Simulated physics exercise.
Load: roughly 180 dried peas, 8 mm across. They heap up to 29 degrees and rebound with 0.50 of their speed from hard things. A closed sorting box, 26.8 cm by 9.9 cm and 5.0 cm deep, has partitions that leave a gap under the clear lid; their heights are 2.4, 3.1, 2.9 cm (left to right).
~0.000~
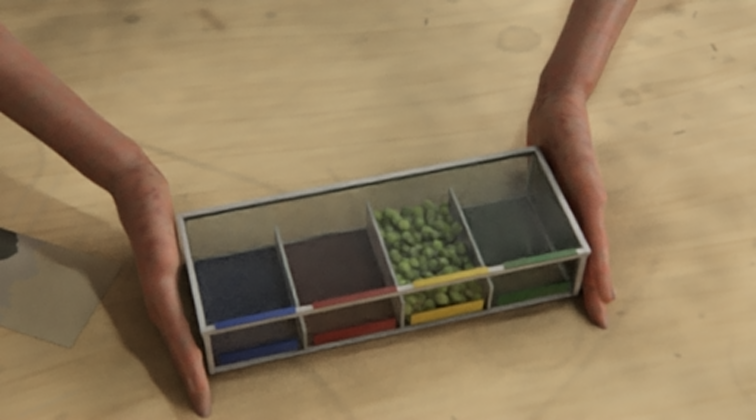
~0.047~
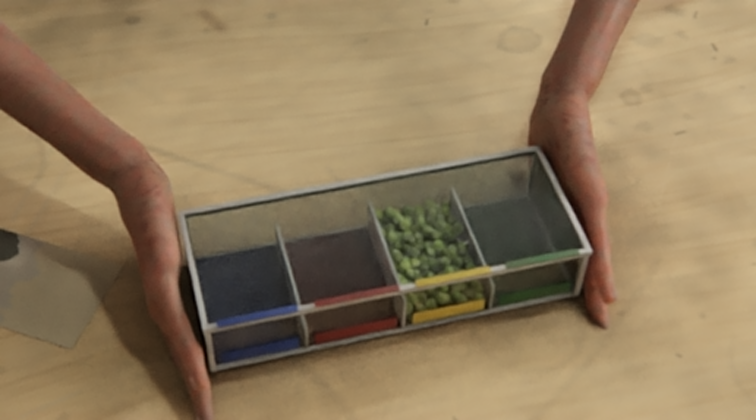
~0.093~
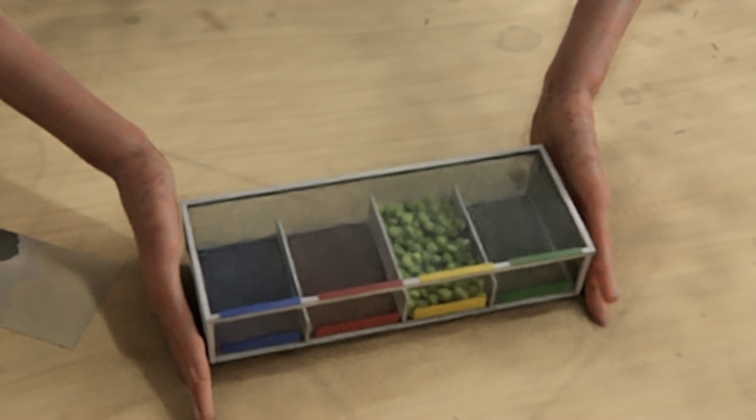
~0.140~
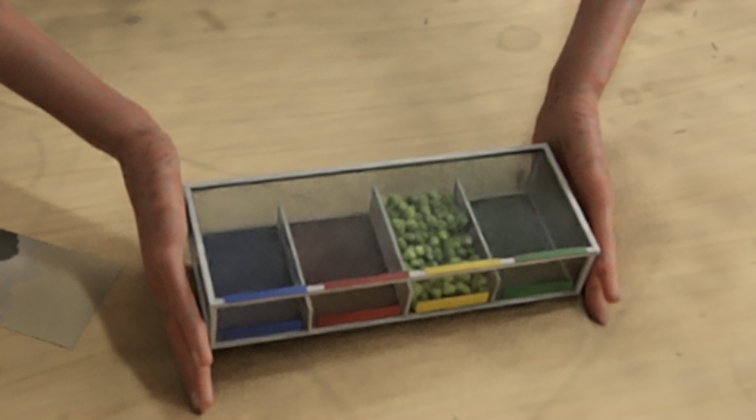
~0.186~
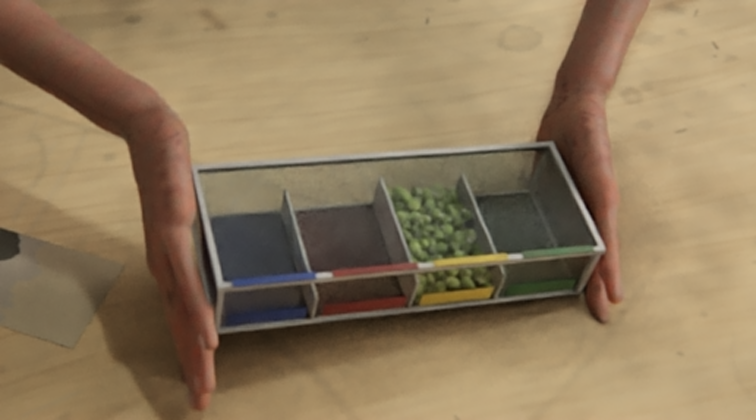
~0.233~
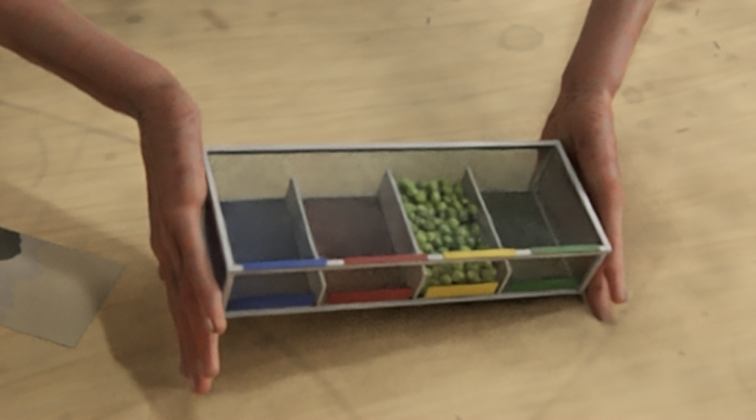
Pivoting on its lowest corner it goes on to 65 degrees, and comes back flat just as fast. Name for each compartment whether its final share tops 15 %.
Red compartment: Below; blue compartment: Below; green compartment: Below; yellow compartment: Above.
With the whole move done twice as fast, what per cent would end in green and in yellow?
In that case green 20, yellow 80.
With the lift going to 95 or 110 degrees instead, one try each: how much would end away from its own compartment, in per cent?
About 75 and 100 per cent.
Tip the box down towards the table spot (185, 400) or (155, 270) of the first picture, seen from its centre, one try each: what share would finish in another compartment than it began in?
Some 15 and 10 per cent.
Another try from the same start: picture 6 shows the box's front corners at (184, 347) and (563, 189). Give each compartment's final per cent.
Red 15; blue 10; green 0; yellow 75.
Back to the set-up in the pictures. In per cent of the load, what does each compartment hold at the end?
Red 0; blue 0; green 10; yellow 90.
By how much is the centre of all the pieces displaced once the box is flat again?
About 2.0 cm.
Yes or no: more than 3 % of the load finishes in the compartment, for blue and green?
Blue no, green yes.
After 0.96 s, tilt 65 degrees; green 5 %, yellow 95 %.
Then, at 1.45 s, tilt 28 degrees; green 10 %, yellow 90 %.
Then, at 2.00 s, tilt 0 degrees; green 10 %, yellow 90 %.
At rest (2.3 s), red 0 %, blue 0 %, green 10 %, yellow 90 %.
